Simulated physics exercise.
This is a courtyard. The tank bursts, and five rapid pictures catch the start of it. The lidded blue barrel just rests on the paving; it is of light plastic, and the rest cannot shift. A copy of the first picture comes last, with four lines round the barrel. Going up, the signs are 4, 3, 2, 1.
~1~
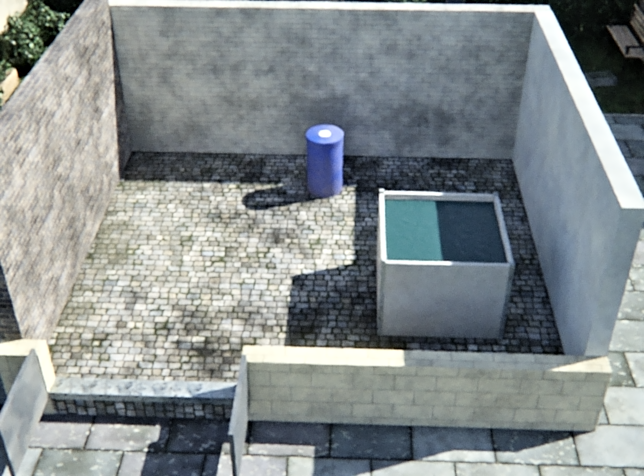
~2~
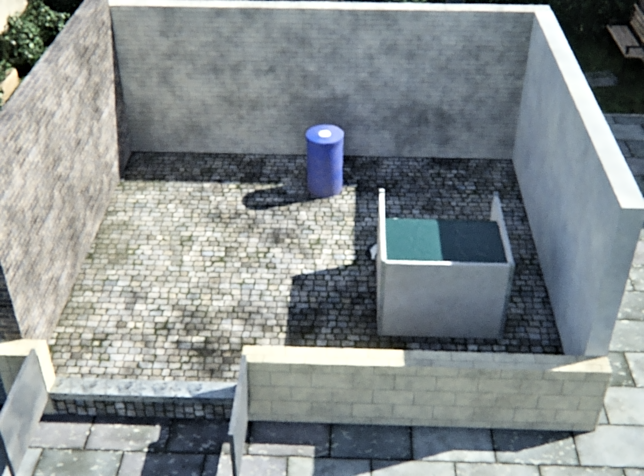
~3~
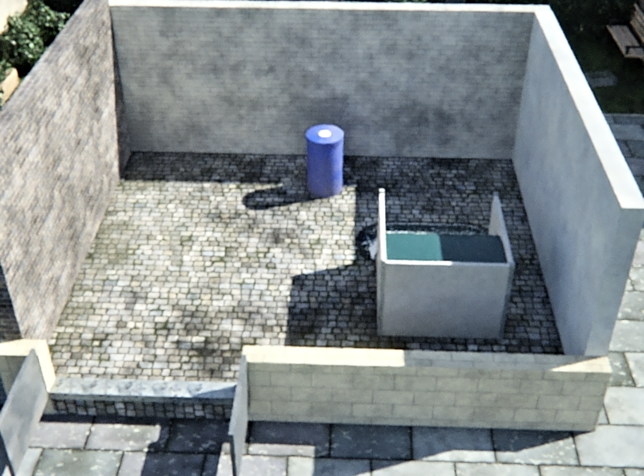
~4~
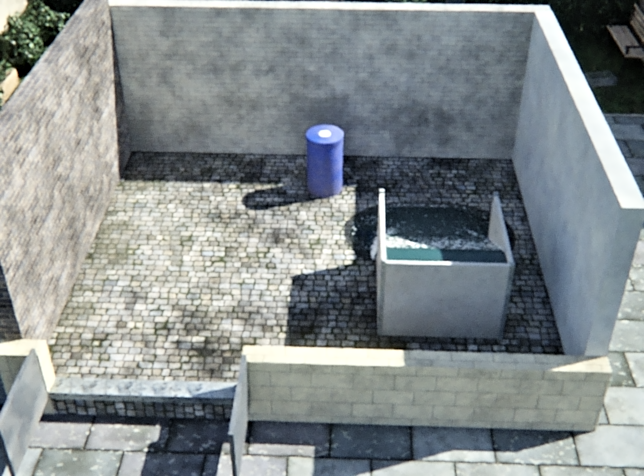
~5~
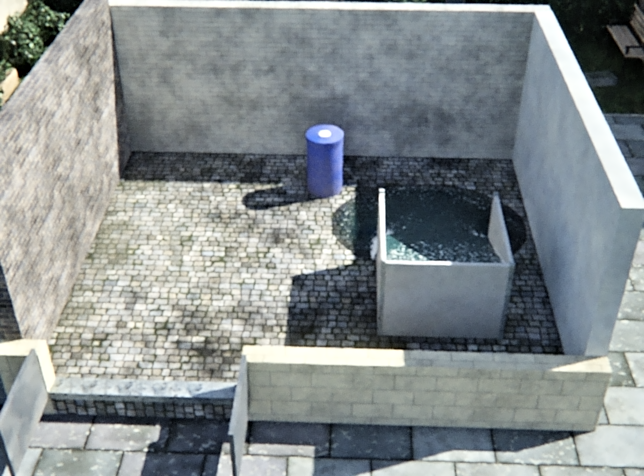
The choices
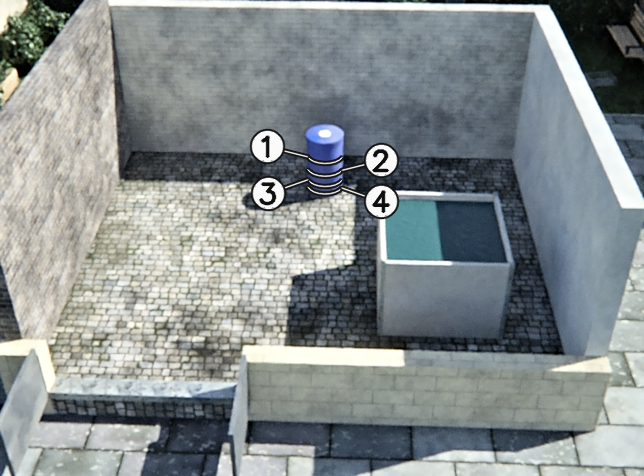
We see a walled courtyard with a blue barrel and a full square tank; the tank's far side opens, the water level inside drops, and water spreads across the cobbles behind and beside it while the barrel stays still.
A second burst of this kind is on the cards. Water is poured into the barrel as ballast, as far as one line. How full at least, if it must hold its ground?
Level 2.
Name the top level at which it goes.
The answer is 3.
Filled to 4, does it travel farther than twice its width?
Yes, clearly.
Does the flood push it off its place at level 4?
Yes, that goes wrong.
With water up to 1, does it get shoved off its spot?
No, not at all.
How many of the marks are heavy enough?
Two of the four.
On the marked copy, 1 at (324, 163); 2 at (324, 176); 3 at (324, 186); 4 at (324, 193); from the bottom up 4, 3, 2, 1.
With 1, it does not move.
With 2, it does not move.
With 3, it is pushed about twice its own width away.
With 4, it is washed out through the gate.
